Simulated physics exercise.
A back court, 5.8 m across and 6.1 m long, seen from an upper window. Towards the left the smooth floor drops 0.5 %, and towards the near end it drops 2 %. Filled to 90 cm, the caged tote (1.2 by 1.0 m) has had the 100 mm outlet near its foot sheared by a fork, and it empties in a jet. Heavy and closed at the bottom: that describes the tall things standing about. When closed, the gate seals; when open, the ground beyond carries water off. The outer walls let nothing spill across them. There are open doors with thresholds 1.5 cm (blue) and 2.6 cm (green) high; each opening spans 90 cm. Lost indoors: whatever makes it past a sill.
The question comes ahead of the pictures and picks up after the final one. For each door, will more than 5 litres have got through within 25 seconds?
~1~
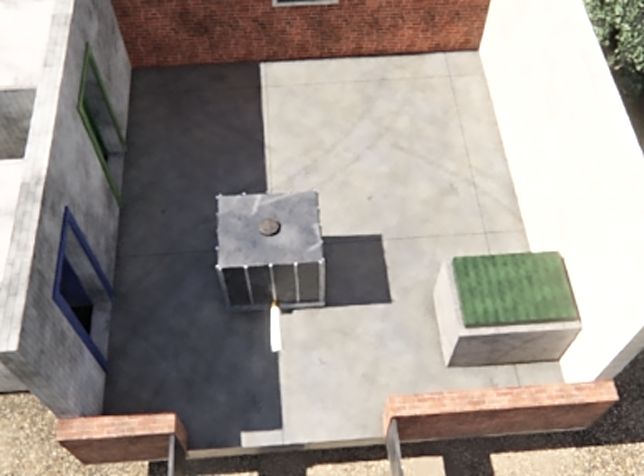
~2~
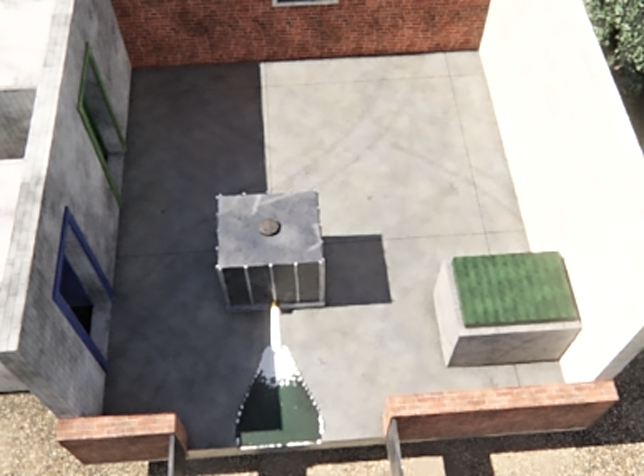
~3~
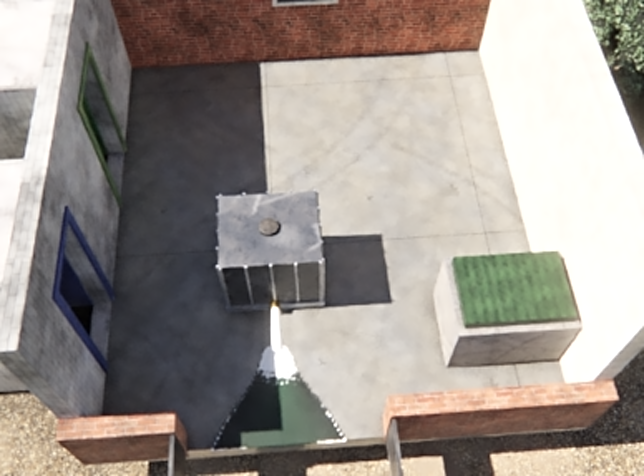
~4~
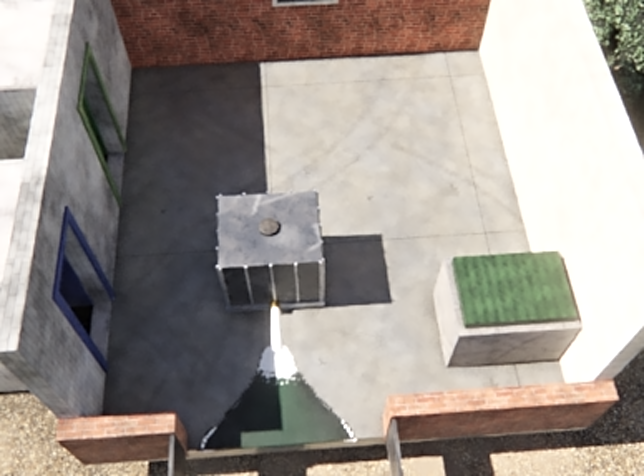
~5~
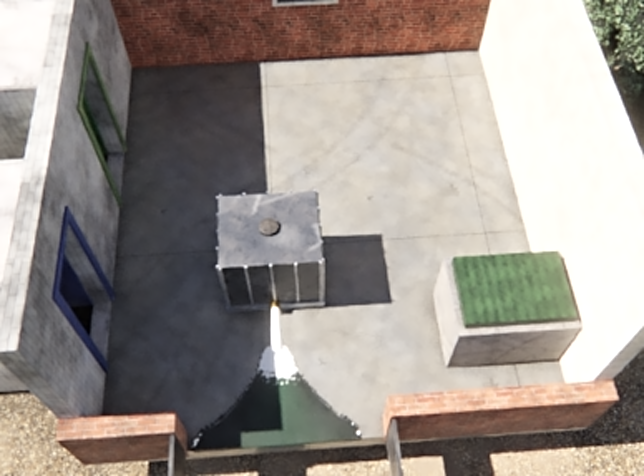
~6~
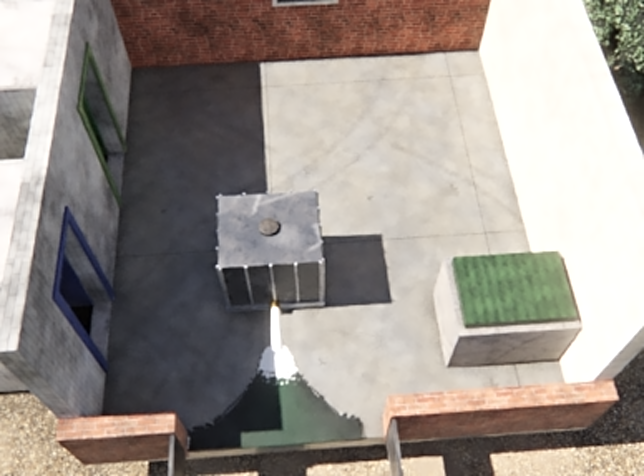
Blue door: No; green door: No.
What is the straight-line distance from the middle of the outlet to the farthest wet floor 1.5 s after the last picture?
1.6 m.
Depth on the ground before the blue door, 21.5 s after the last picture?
A ruler would show around 0.0 cm.
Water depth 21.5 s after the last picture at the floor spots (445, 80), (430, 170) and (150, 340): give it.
I'd estimate 0.0, 0.0 and 0.0 centimetres.
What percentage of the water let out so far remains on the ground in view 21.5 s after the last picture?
Roughly 6 percent of it is still there.
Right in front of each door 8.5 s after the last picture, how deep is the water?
Depth (cm) - blue: 0.0, green: 0.0.
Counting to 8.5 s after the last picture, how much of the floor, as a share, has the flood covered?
Roughly 5 per cent of the floor is wet.
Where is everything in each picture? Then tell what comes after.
In the first picture, the jet has just started at (276, 322); the ground is still dry.
In the second picture, from the spout at (276, 322) the water has spread over 0.8 m2; its tip is at a hidden place, and it is 1.5 cm deep on average.
In the third picture, the jet leaves at (276, 322); the sheet reaches a hidden place, 2.0 m away, and wets 1.0 m2.
In the fourth picture, from the spout at (276, 322) the water has spread over 1.0 m2; its tip is at a hidden place, and it is 1.4 cm deep on average.
In the fifth picture, the jet leaves at (276, 322); the sheet reaches a hidden place, 2.0 m away, and wets 1.0 m2.
In the sixth picture, the jet leaves at (276, 322); the sheet reaches a hidden place, 2.0 m away, and wets 1.0 m2.
Then, 1.5 s after the last picture water covers 5 % of the floor and is deepest (6 cm) near (276, 355); blue door not reached, green door not reached.
Then, 4.5 s after the last picture water covers 5 % of the floor and is deepest (6 cm) near (276, 355); blue door not reached, green door not reached.
Then, 8.5 s after the last picture water covers 5 % of the floor and is deepest (5 cm) near (276, 355); blue door not reached, green door not reached.
Then, 12.5 s after the last picture water covers 5 % of the floor and is deepest (5 cm) near (276, 355); blue door not reached, green door not reached.
Then, 21.5 s after the last picture water covers 5 % of the floor and is deepest (4 cm) near (276, 355); blue door not reached, green door not reached.
